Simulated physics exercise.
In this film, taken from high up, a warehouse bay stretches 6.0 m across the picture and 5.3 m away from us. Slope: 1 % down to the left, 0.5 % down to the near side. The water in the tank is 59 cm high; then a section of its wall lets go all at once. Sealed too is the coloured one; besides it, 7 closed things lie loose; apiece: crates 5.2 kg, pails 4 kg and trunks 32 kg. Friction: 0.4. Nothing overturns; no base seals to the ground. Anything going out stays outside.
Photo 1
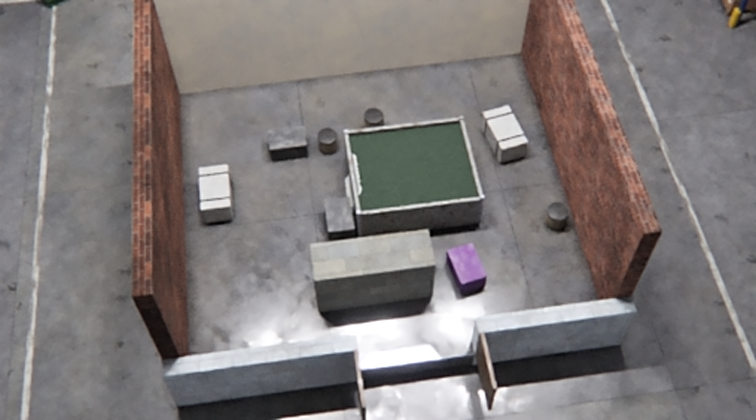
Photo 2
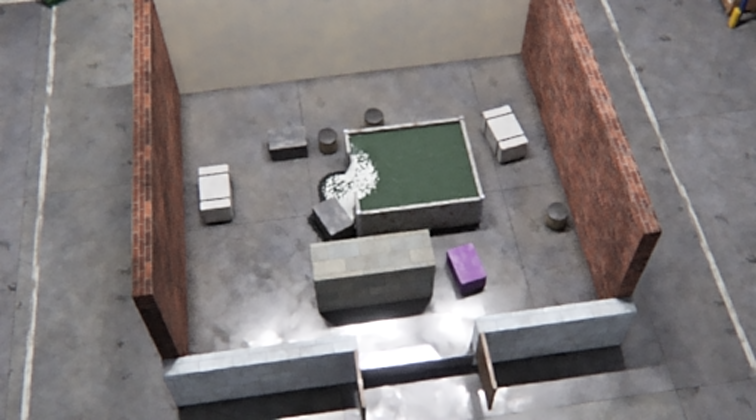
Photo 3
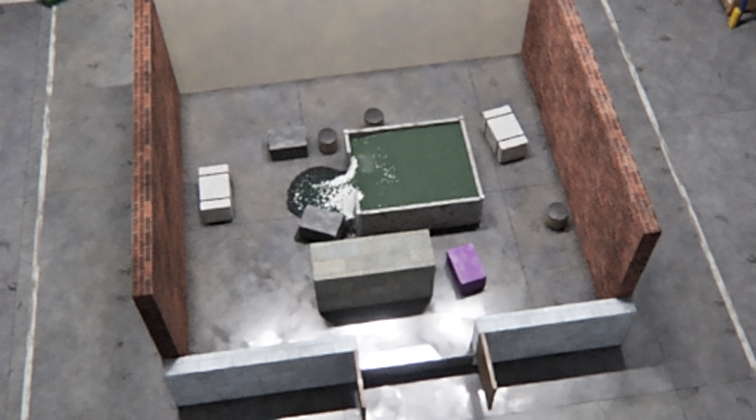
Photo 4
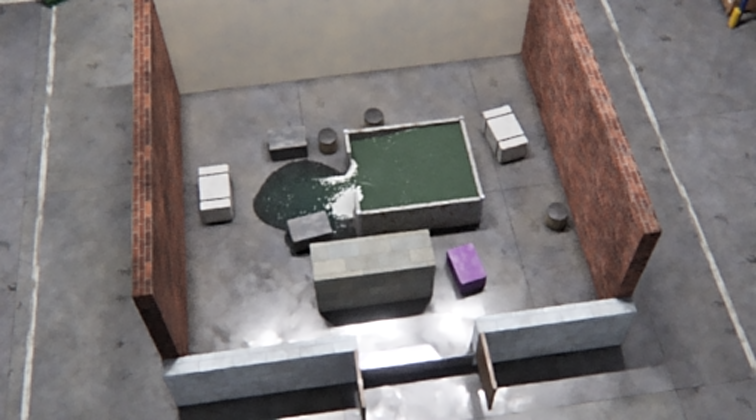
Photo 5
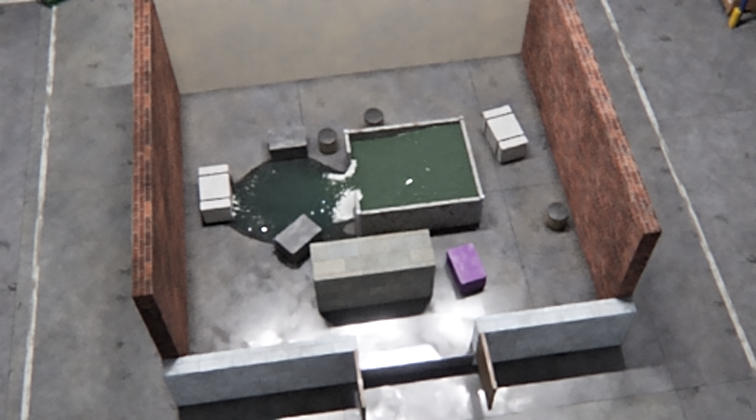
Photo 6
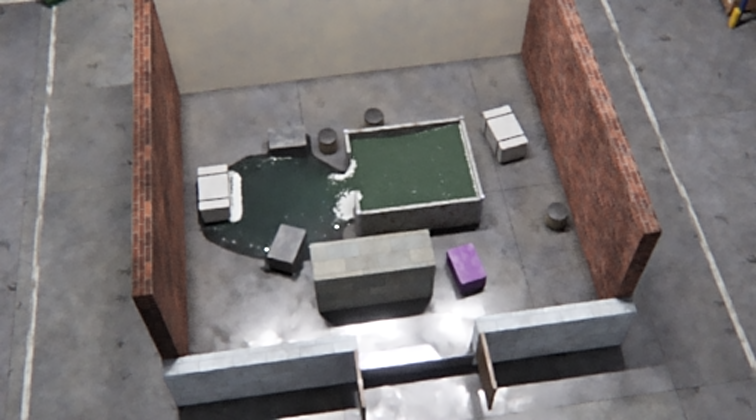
In a walled warehouse bay, green water burst from the left side of a raised tank, pushed a nearby gray box away, and spread in a dark pool leftward around a white box.
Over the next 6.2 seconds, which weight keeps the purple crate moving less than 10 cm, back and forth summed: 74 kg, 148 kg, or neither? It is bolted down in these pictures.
It will be fine at the lower figure.
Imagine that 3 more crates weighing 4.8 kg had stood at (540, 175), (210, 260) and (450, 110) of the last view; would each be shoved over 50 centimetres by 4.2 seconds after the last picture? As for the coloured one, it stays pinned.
Going one by one: Stays closer, goes farther, stays closer.
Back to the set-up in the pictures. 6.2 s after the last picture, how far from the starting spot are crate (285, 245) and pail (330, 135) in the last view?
Washed out; 5 cm.
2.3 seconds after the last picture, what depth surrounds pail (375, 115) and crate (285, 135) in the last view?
Close to 0 and 2 centimetres.
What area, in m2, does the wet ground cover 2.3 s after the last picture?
At that time the wet patch spans about 15 m2.
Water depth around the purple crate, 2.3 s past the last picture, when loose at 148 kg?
Roughly 0 cm.
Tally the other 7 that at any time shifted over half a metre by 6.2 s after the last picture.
The answer here is 3.
Then, 0.6 s after the last picture the purple crate would be 0 cm from its start with 74 kg and 0 cm from its start with 148 kg; 0 cm of water round it then.
Then, 2.3 s after the last picture the purple crate would be 0 cm from its start with 74 kg and 0 cm from its start with 148 kg; 0 cm of water round it then.
Then, 4.2 s after the last picture the purple crate would be 0 cm from its start with 74 kg and 0 cm from its start with 148 kg; 1 cm of water round it then.
Then, 6.2 s after the last picture the purple crate would be 0 cm from its start with 74 kg and 0 cm from its start with 148 kg; 1 cm of water round it then.
